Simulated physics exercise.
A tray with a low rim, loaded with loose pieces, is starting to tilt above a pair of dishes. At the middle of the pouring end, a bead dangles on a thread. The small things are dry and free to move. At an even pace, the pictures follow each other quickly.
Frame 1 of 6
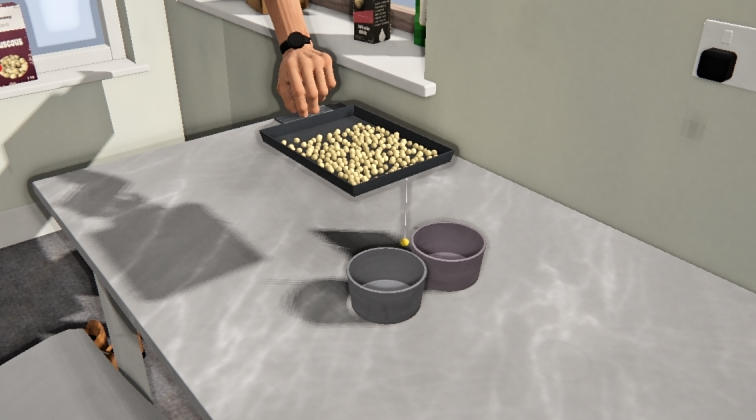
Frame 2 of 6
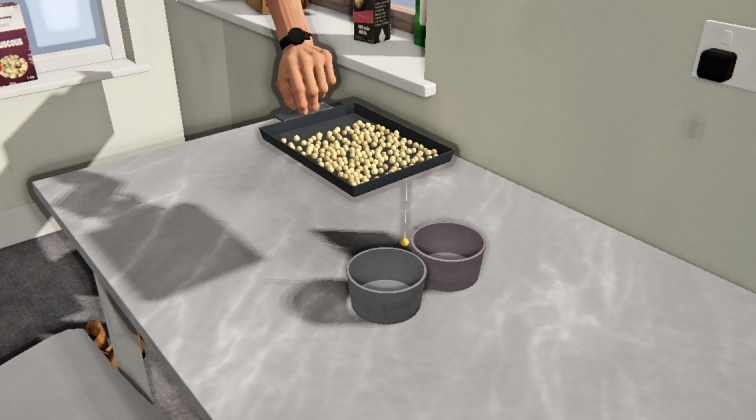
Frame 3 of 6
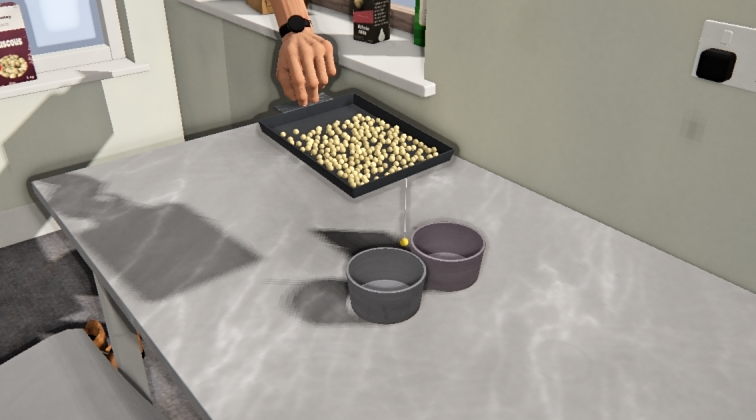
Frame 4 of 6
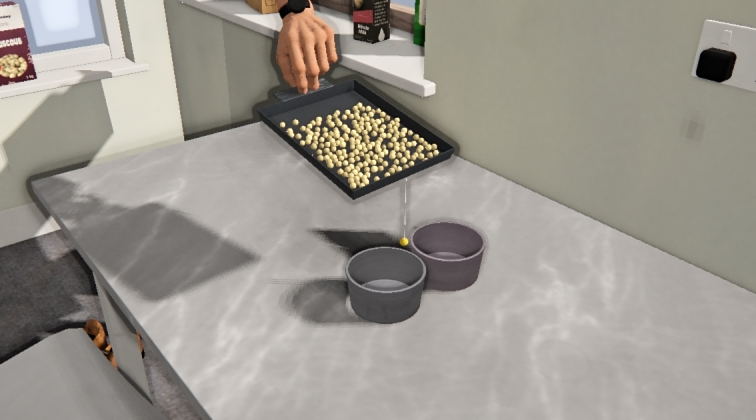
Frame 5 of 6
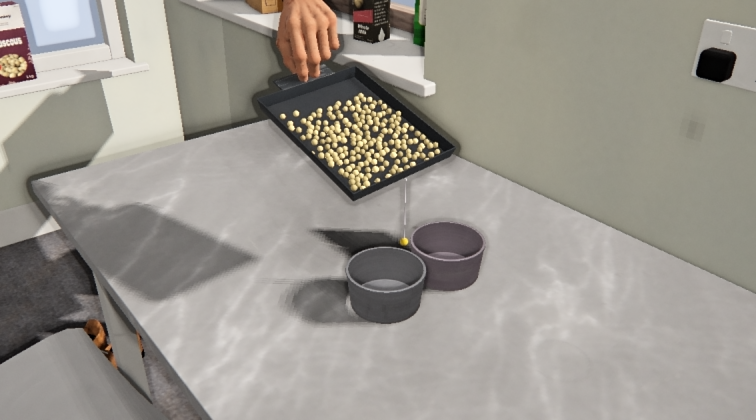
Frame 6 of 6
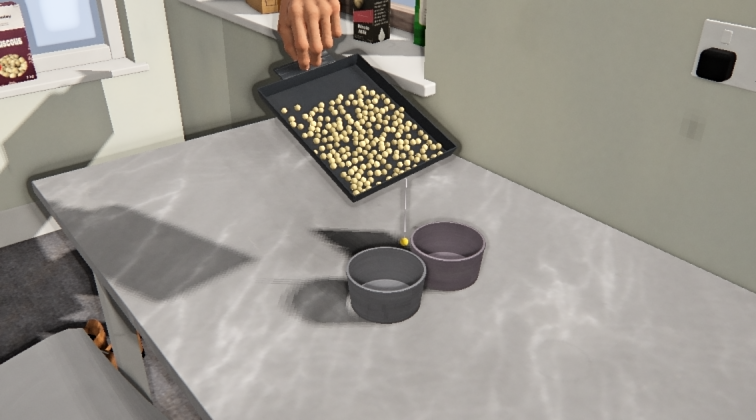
A hand raised the back of a dark tray of small, pale soya beans, tilting it toward its front left corner above two round dishes, and the beans shifted while a yellow bead hung still.
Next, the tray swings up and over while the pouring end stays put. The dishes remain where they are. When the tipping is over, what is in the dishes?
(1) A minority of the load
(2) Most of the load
Answer: 2.
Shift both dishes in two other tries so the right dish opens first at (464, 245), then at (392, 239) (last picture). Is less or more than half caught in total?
Well, it comes to a greater portion at first and a lesser portion after that.
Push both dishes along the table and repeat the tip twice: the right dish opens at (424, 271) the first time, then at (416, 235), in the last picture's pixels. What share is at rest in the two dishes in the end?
The first gives 70 %, the second 40 %.
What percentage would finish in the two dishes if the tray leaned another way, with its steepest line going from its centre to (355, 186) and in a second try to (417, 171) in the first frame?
I'd put it at some 70 % and then some 80 %.
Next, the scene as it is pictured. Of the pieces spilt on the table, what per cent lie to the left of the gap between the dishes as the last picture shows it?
I'd put it at around 60 per cent.
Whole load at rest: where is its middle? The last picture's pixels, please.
About pixel (385, 301).
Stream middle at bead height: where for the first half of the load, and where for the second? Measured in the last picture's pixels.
Earlier portion about (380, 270); later portion about (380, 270).
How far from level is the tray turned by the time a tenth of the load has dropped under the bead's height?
The tilt then is about 85°.
Just after the last frame, tray tipped steeply; almost all on the tray; just a few in the air.
A moment on, tray tipped past a quarter turn; roughly a quarter on the tray; roughly a third in the left dish; about a tenth outside both; roughly a third in the air.
Further on, tray tipped past a quarter turn; the larger part in the left dish; just a few in the right dish; roughly a quarter outside both.
When it is over, tray tipped past a quarter turn; the larger part in the left dish; just a few in the right dish; roughly a quarter outside both.
